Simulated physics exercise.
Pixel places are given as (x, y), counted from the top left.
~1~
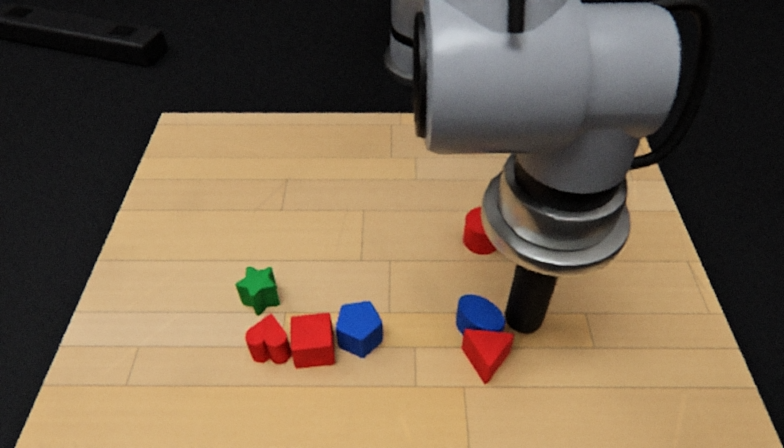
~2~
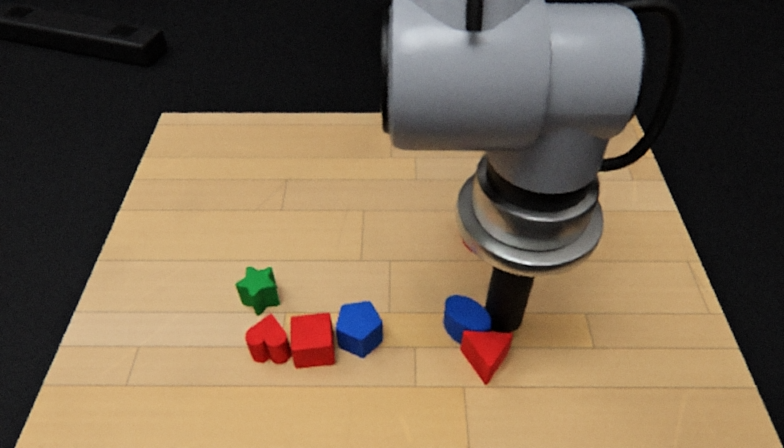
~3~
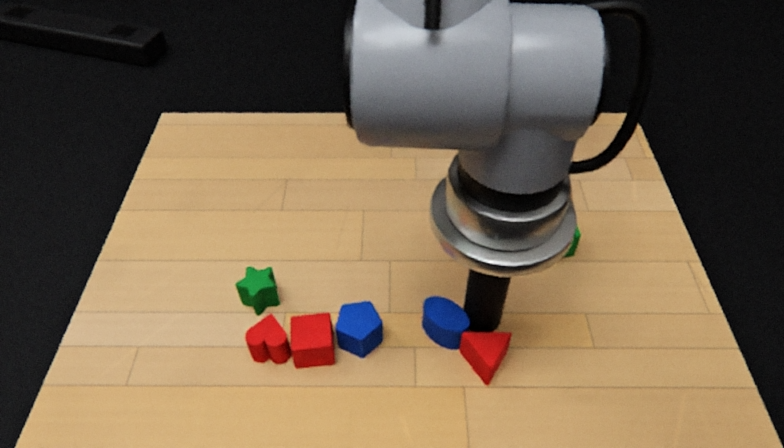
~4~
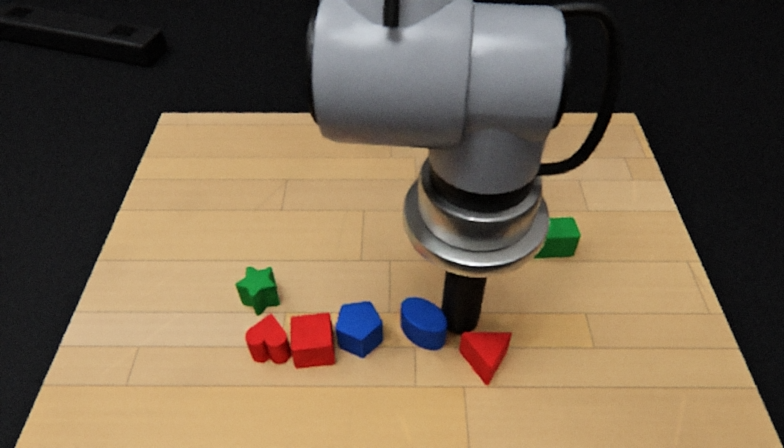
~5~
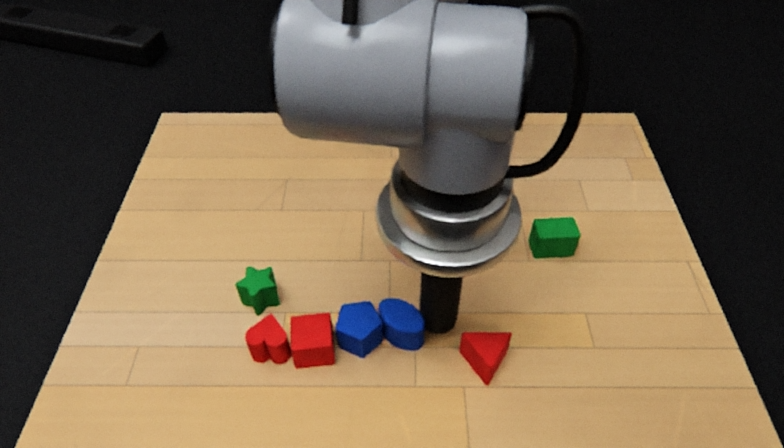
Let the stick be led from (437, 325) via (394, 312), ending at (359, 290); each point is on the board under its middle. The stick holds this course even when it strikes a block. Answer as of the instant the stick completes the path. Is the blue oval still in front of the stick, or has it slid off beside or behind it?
The stick has lost it.
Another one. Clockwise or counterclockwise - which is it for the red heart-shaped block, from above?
The block turns clockwise.
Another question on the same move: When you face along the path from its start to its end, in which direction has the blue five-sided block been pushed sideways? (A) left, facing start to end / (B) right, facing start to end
A (left, facing start to end)
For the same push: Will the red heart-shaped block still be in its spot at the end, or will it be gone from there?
It is shifted.
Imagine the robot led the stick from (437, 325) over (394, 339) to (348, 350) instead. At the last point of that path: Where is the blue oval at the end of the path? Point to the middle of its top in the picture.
The middle of its top is at (319, 311).
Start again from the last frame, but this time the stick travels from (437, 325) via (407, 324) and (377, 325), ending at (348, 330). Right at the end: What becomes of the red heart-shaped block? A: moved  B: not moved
Correct choice: A.
The first path, step by step. Halfway along, stick (392, 305); red heart-shaped block (239, 337), turned 35° clockwise; red square (279, 343); blue five-sided block (317, 320), turned 25° anticlockwise; blue oval (356, 305).
At the end, stick (358, 283); red heart-shaped block (223, 343), turned 50° clockwise; red square (265, 350), turned 20° anticlockwise; blue five-sided block (300, 323), turned 35° anticlockwise; blue oval (330, 296), turned 45° anticlockwise.
